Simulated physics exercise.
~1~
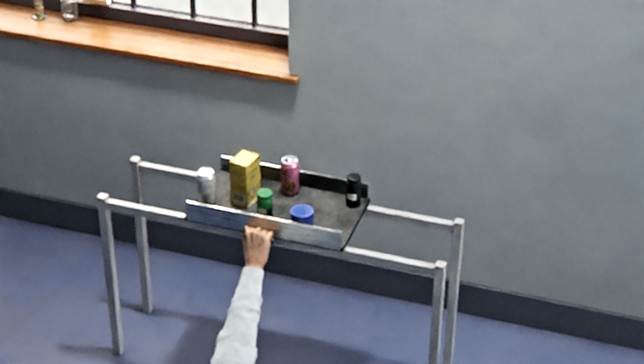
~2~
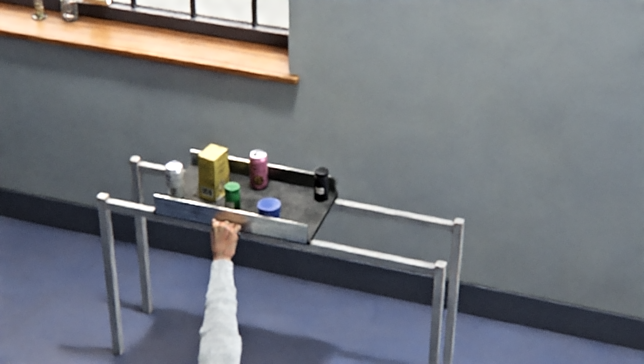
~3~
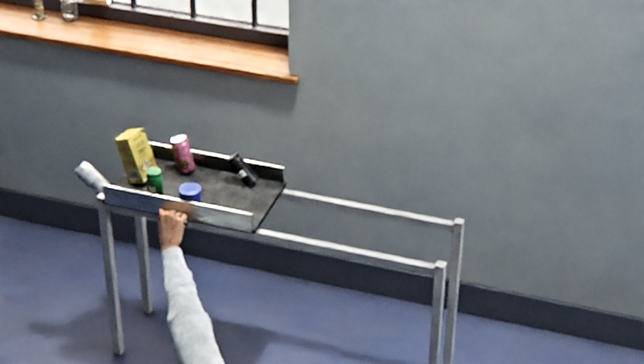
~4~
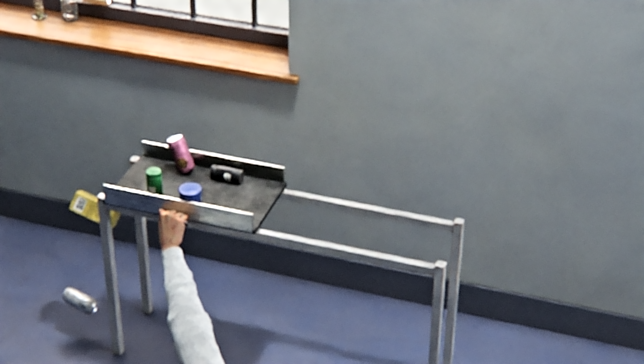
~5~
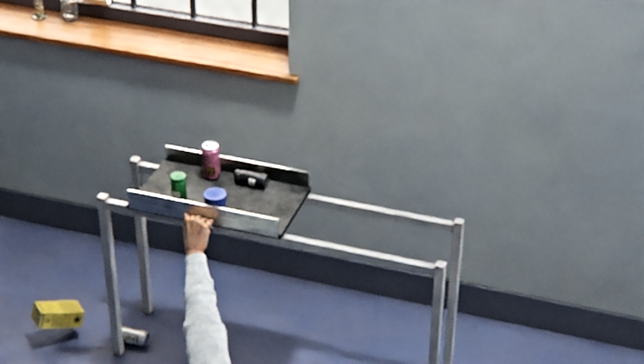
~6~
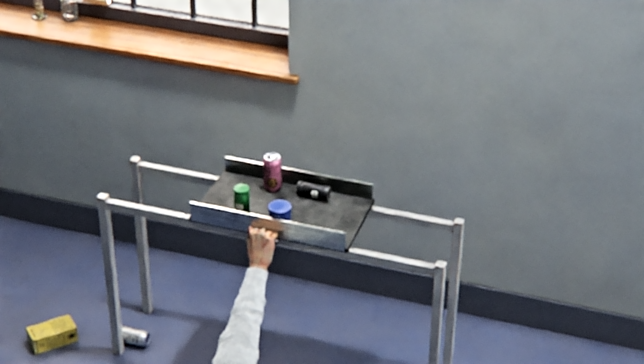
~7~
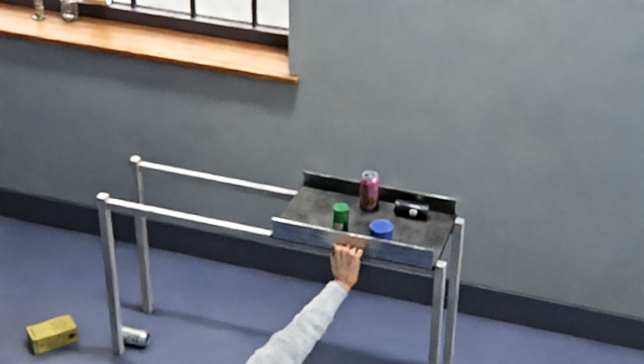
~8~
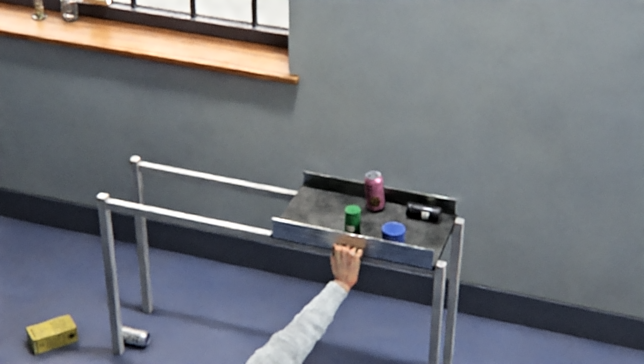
A hand in a pale sleeve grips the near edge of a dark tray on a metal frame, seen from above in a grey-walled room with a blue floor and a wooden windowsill. On the tray stand a white can, a yellow carton, a pink can, a black shaker, a green shaker and a low blue tin. The hand slides the tray left until it stops, and the white can and carton tip off the open end to the floor while the black shaker topples. The tray then slides fully right. The fallen shaker stays aboard with the upright pink can, green shaker and blue tin, which shift slightly right.
